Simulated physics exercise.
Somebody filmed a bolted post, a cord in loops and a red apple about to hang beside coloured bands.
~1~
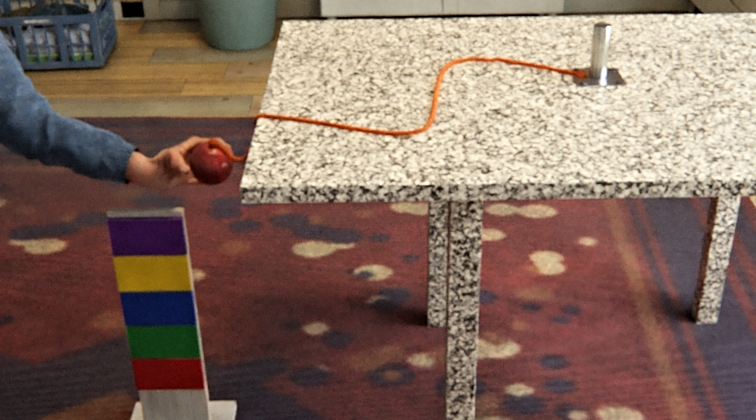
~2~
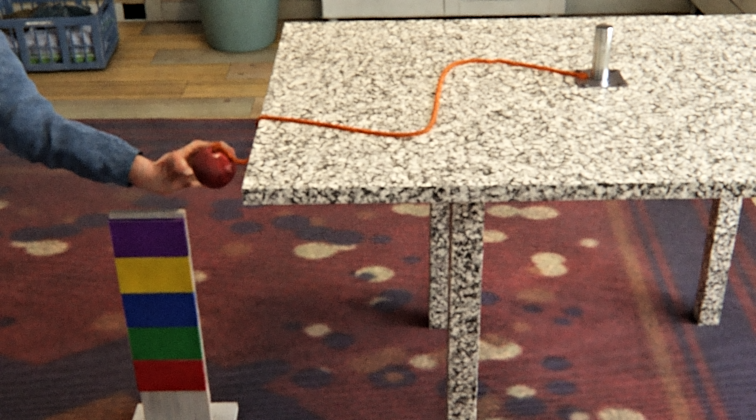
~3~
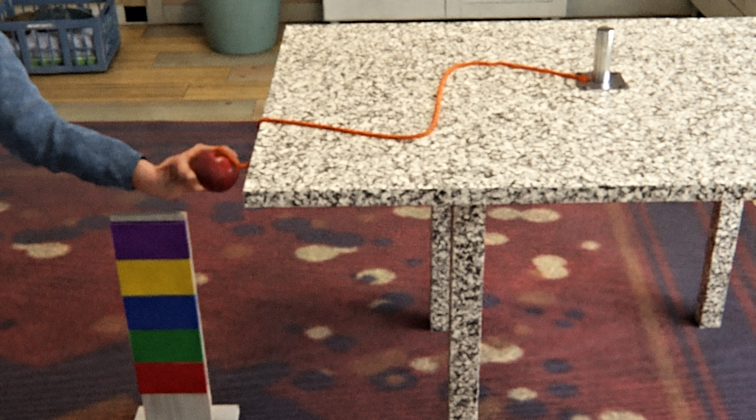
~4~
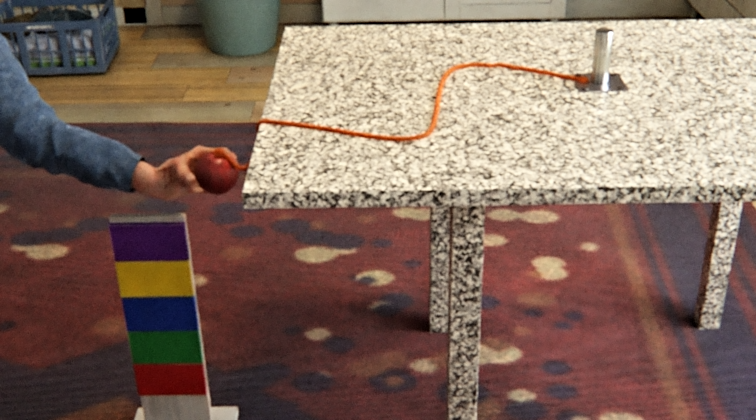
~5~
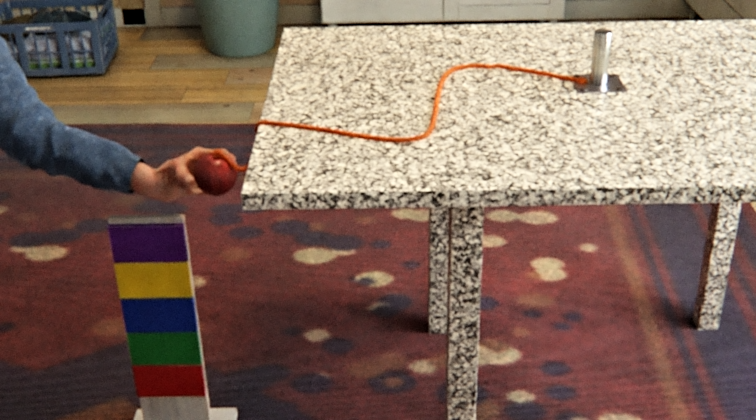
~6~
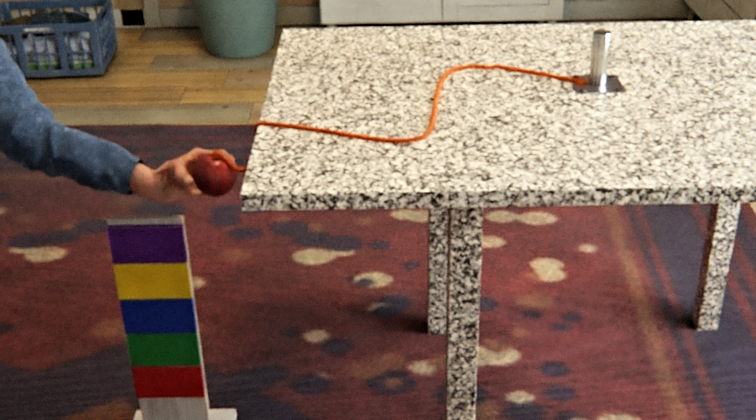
The clip shows a hand holding a red apple at the left edge of a speckled table, above a stand with coloured bands, while an orange cord curves across the tabletop to a metal post; almost nothing moves.
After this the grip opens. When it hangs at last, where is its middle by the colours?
By the colours, at green.
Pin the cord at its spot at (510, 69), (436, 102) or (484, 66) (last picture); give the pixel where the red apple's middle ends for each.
Try one gives (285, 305), try two (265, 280), and try three (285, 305).
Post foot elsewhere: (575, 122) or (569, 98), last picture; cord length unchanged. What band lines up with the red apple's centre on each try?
It comes out red the first time and red the second time.
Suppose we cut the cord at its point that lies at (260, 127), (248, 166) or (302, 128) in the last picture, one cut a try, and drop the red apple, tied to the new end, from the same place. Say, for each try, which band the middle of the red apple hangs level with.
Result per try - yellow; blue; purple.
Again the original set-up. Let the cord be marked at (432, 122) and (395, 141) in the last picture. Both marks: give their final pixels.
About (299, 93), and the other about (267, 124).
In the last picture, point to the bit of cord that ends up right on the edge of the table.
Spot: Approx. (423, 137).
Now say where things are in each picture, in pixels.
The first picture shows red apple (211, 163); purple (147, 238); yellow (153, 275); blue (158, 309); green (163, 343); red (168, 375).
The second picture shows red apple (215, 167); cord through (538, 68) (451, 66) (437, 105) (382, 134) (278, 119).
The third picture shows red apple (217, 171).
The fourth picture shows red apple (217, 173); cord through (538, 72) (451, 70) (437, 109) (382, 138) (279, 123).
The fifth picture shows red apple (216, 174).
The sixth picture shows red apple (215, 175); cord through (536, 74) (449, 72) (435, 111) (380, 140) (277, 125).
Soon after, apple near (251, 329); level with green.
Then, apple near (312, 312); level with green.
Further on, apple near (269, 331); level with green.
At rest, apple near (289, 322); level with green. The cord holds its middle at green.
